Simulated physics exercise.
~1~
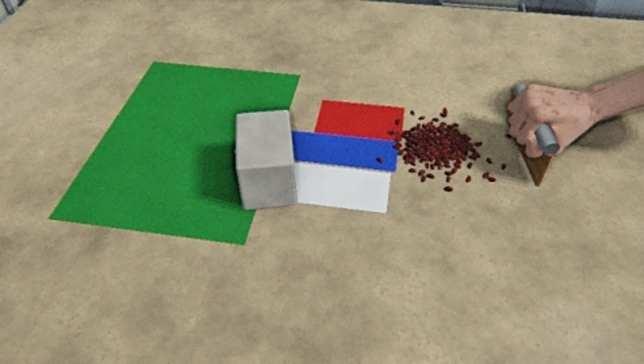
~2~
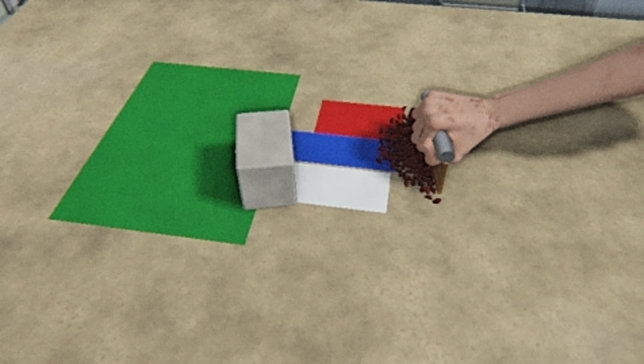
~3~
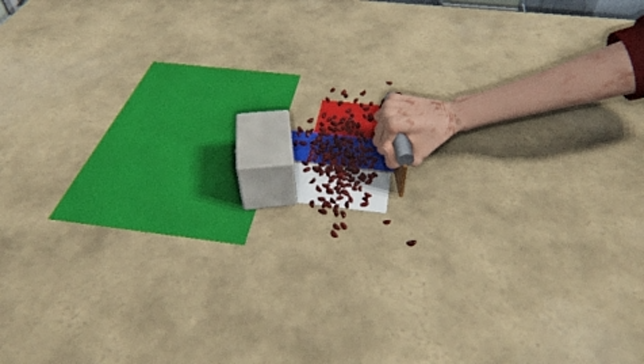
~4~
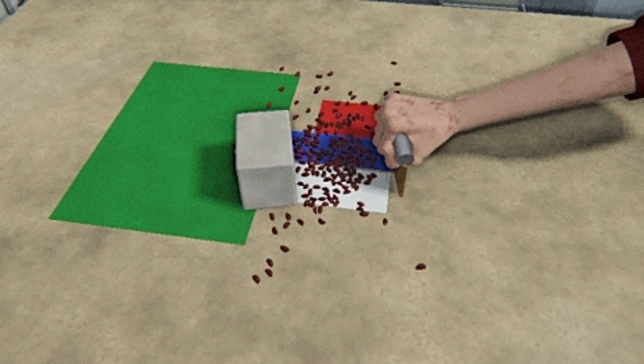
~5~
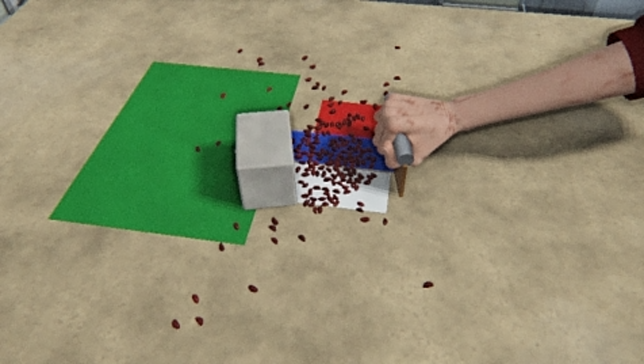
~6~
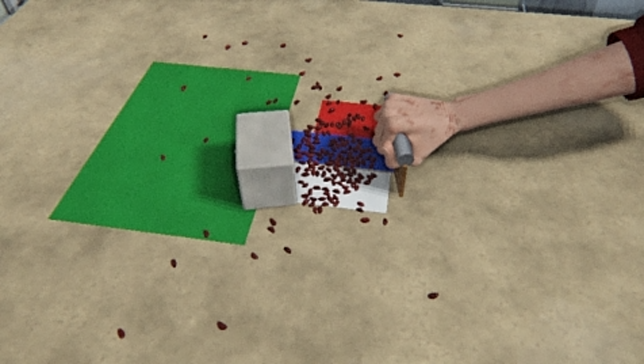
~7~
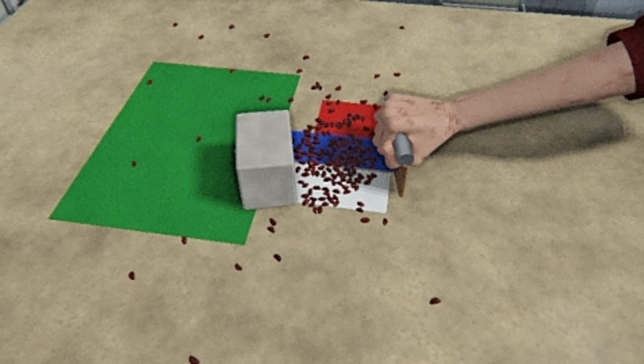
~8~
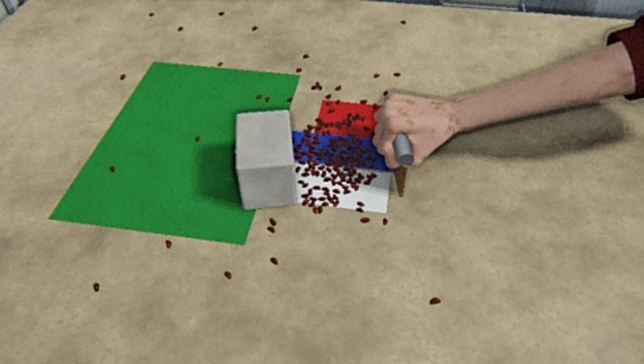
On a sandy surface, a hand scrapes beans left toward a block, scattering some around it.
